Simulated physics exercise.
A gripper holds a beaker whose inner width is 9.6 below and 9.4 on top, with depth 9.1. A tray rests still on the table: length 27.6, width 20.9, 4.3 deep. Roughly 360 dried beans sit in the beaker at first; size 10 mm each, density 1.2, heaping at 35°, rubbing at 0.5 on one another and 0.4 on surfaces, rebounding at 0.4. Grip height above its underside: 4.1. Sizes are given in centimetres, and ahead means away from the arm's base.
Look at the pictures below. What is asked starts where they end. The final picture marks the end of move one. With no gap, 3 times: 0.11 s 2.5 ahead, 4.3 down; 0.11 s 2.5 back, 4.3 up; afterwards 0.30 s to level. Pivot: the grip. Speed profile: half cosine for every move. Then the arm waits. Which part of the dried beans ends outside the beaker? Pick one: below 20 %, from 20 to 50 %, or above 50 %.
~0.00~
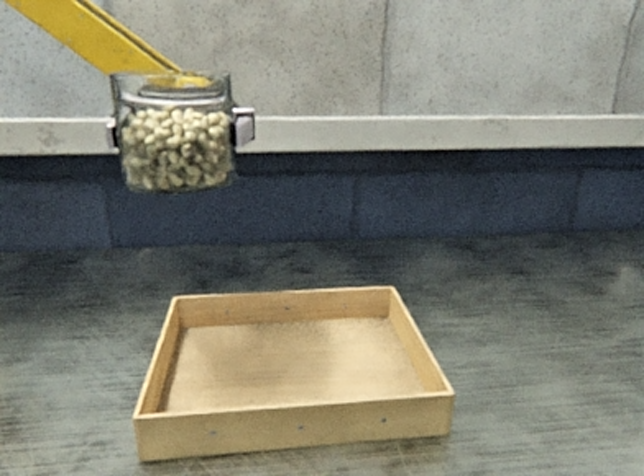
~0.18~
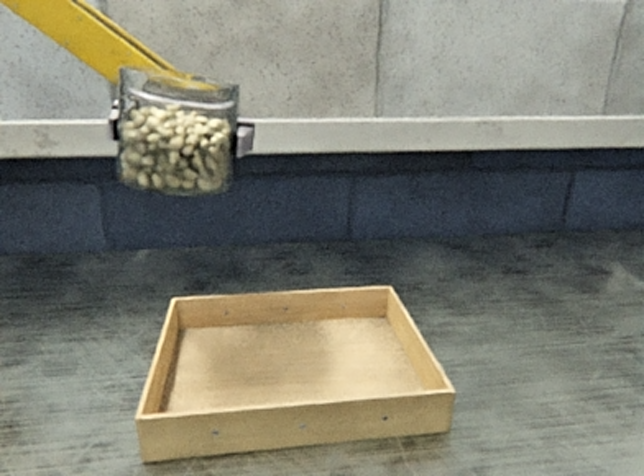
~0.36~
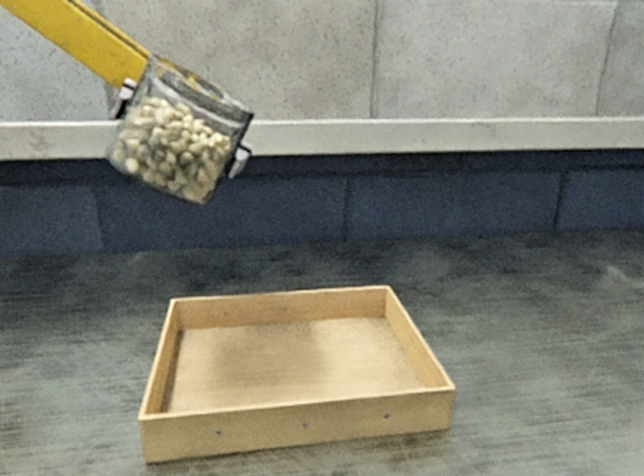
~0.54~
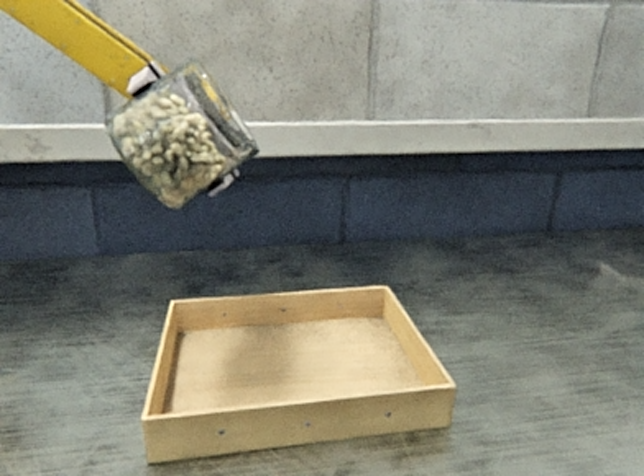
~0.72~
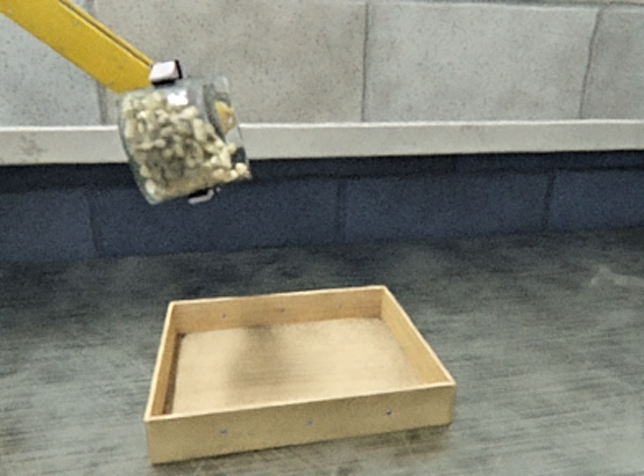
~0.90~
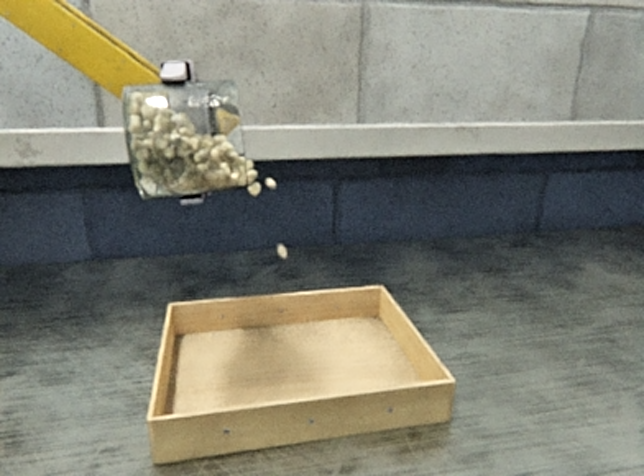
From 20 to 50 %.
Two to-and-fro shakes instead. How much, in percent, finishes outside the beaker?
About 25 per cent, then.
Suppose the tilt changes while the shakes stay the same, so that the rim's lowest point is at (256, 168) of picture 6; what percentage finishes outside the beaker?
About 10 %.
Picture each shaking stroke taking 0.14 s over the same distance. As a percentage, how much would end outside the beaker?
It would come to roughly 15 %.
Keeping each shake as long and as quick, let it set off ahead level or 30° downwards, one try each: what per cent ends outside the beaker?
I'd say close to 95 percent for the first and close to 65 percent for the second.
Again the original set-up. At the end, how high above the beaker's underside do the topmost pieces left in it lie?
Roughly 6.5 cm.
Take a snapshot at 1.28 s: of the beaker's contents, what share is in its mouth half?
Around 45 in a hundred.
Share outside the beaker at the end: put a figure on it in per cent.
Around 30 percent.
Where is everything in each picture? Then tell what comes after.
In the first frame, the beaker middle at (177, 130), level; upper third of the load around (177, 131), from x 125 to 230, top at y 115; 360 in the beaker.
In the second frame, the beaker middle at (179, 131), tilted 8° forward; upper third of the load around (172, 133), from x 125 to 225, top at y 115.
In the third frame, the beaker middle at (182, 133), tilted 30° forward; upper third of the load around (161, 130), from x 115 to 225, top at y 105.
In the fourth frame, the beaker middle at (185, 136), tilted 56° forward; upper third of the load around (159, 122), from x 120 to 220, top at y 95.
In the fifth frame, the beaker middle at (187, 138), tilted 78° forward; upper third of the load around (161, 120), from x 130 to 235, top at y 100.
In the sixth frame, the beaker middle at (188, 140), tilted 86° forward; upper third of the load around (162, 132), from x 135 to 280, top at y 95; 358 in the beaker, 2 in flight or on a rim.
After 1.28 s, tilted 86° forward, highest piece 26 above the table; 317 in the beaker, 26 in the tray, 17 in flight or on a rim.
After 1.67 s, tilted 61° forward, highest piece 27 above the table; 250 in the beaker, 82 in the tray, 28 in flight or on a rim.
After 2.06 s, level, highest piece 29 above the table; 247 in the beaker, 113 in the tray.
After 3.11 s, level, highest piece 29 above the table; 247 in the beaker, 113 in the tray.
In the end, 247 in the beaker, 113 in the tray. That is 31 % outside the beaker.
